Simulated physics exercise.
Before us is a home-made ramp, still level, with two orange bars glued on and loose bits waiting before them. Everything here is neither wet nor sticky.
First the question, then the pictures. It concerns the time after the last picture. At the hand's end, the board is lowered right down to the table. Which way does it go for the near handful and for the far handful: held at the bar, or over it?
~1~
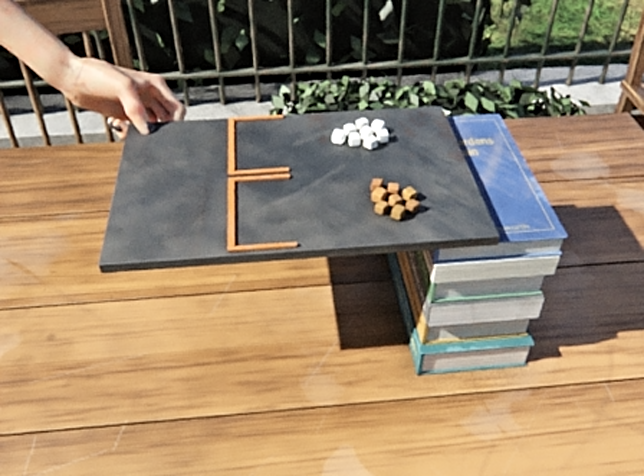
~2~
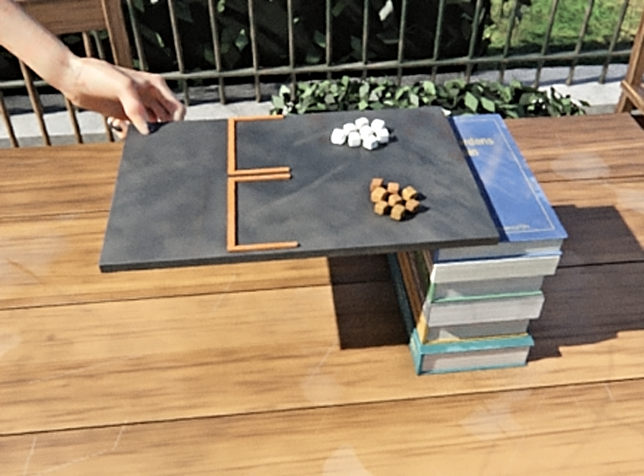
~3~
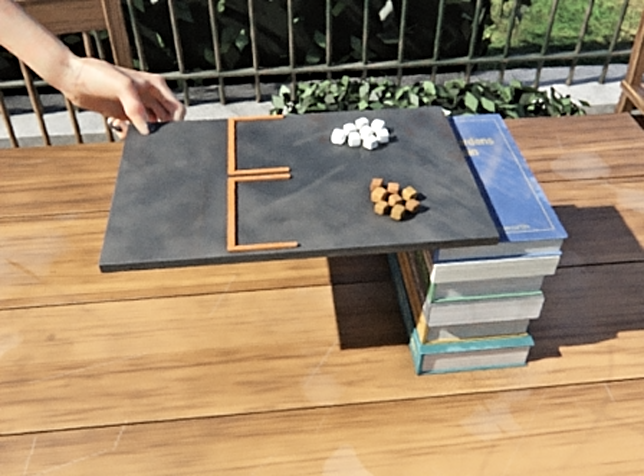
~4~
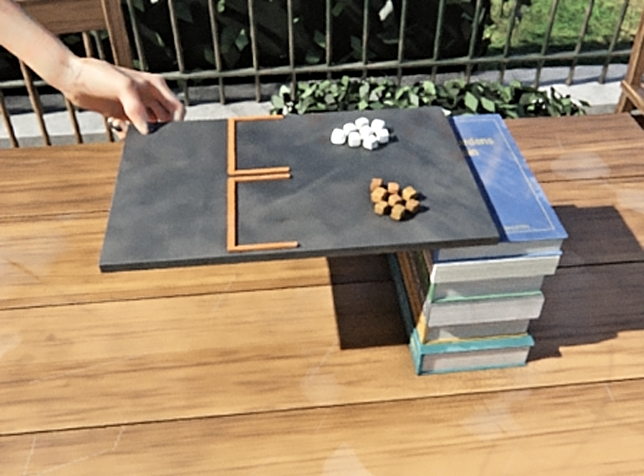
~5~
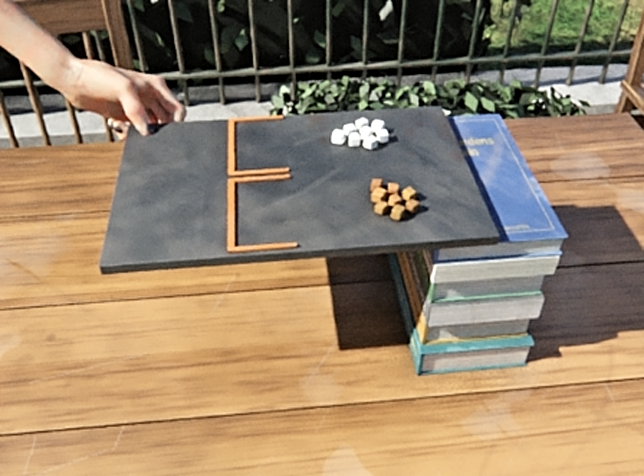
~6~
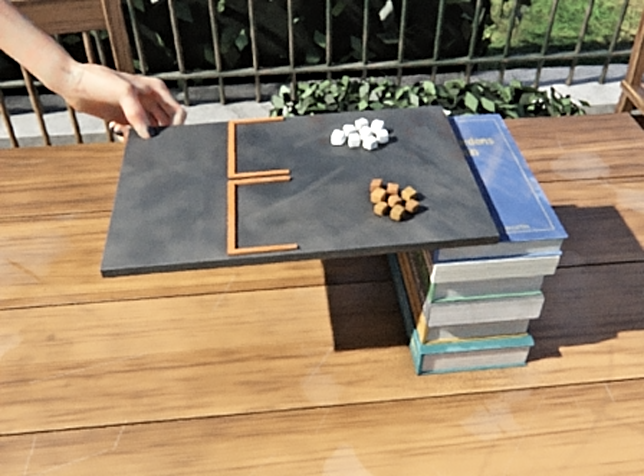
Outcome: Near handful: Not confined. Far handful: Not confined.
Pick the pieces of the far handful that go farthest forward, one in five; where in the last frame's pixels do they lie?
Around (43, 303).
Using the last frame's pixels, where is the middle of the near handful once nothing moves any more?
Around (93, 338) in the last picture.
Then, 0.57 s past the last view, board sloping at 16°; near handful where it was; far handful where it was.
Then, 1.17 s past the last view, board sloping at 33°; near handful on its way down; far handful on its way down.
Then, 1.89 s past the last view, board resting at 40°; near handful all past its bar; far handful all past its bar.
Finally, board resting at 40°; near handful all past its bar; far handful all past its bar.
